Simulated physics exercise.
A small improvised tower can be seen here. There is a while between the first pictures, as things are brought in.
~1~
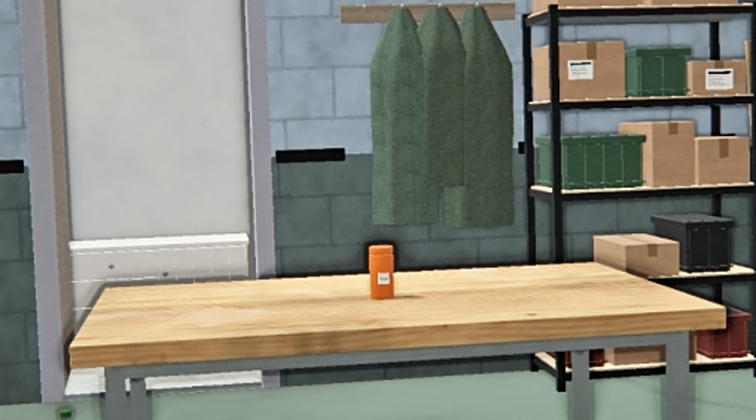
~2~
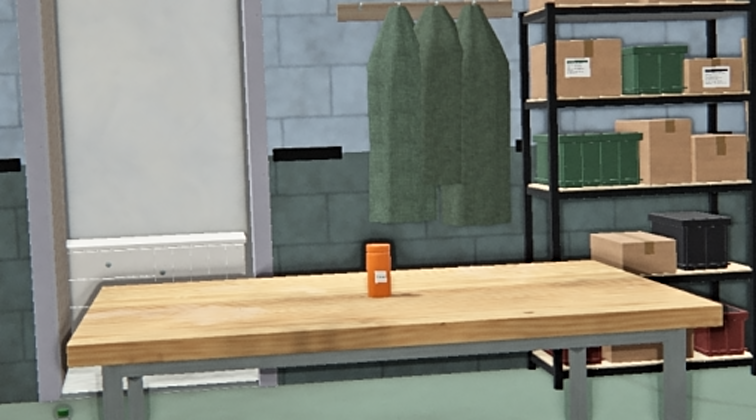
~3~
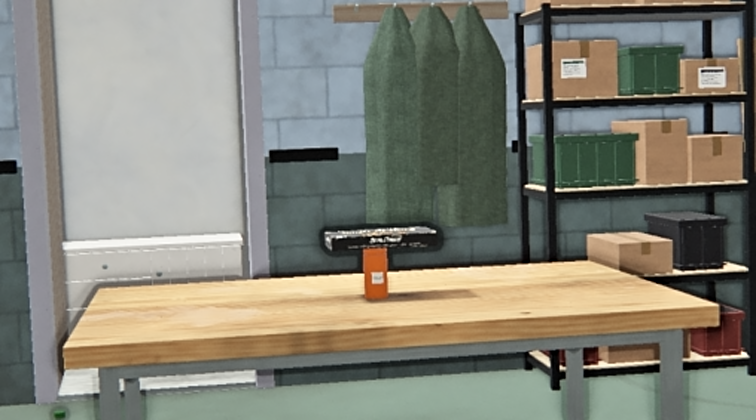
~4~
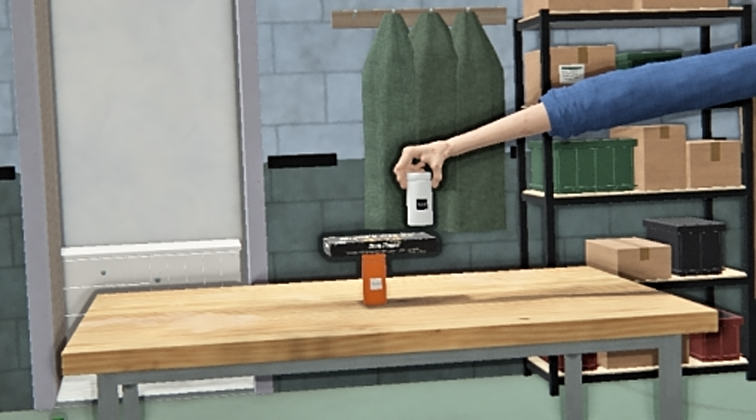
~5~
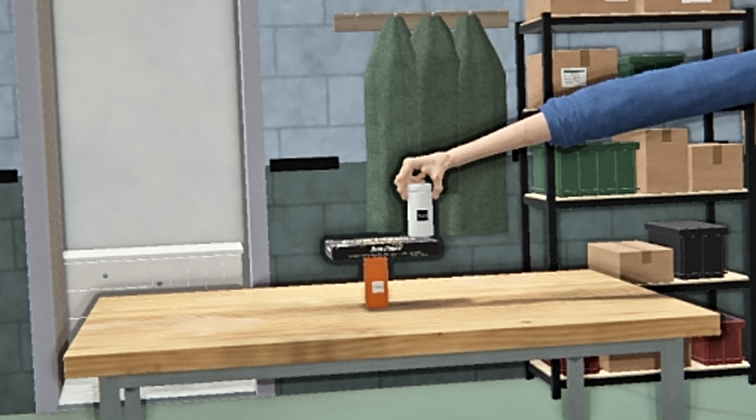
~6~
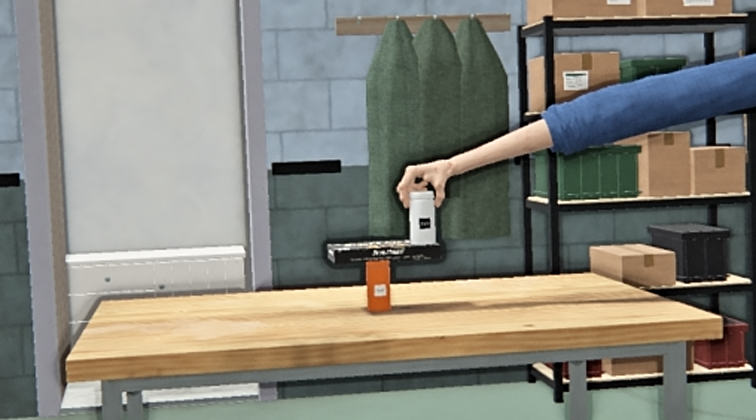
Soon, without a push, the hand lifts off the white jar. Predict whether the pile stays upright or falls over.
Ends in a fall.
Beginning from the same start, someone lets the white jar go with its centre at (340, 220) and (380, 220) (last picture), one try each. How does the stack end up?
Trial 1: Falls over. Trial 2: Stable.
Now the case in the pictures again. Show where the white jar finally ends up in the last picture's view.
Around (525, 296).
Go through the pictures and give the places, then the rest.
In the first frame, the last thing is not in view yet; orange jar (382, 273).
In the second frame, the last thing is not in view yet; orange jar (379, 271).
In the third frame, the last thing is not in view yet; orange jar (376, 272).
The fourth frame shows coming down; white jar (420, 199); orange jar (374, 278).
The fifth frame shows coming down; white jar (420, 210); orange jar (376, 281).
The sixth frame shows set down, still held; white jar (422, 218); orange jar (378, 284).
Then, 0.30 s after the last picture, white jar now fallen; black packet tipped 65° from how it was.
Then, 0.50 s after the last picture, black packet on its side.
Then, 0.80 s after the last picture, black packet now fallen.
At rest, fallen, black packet and white jar; orange jar in place. Seen from the same camera at the end, white jar near (525, 296). The stack gives way.
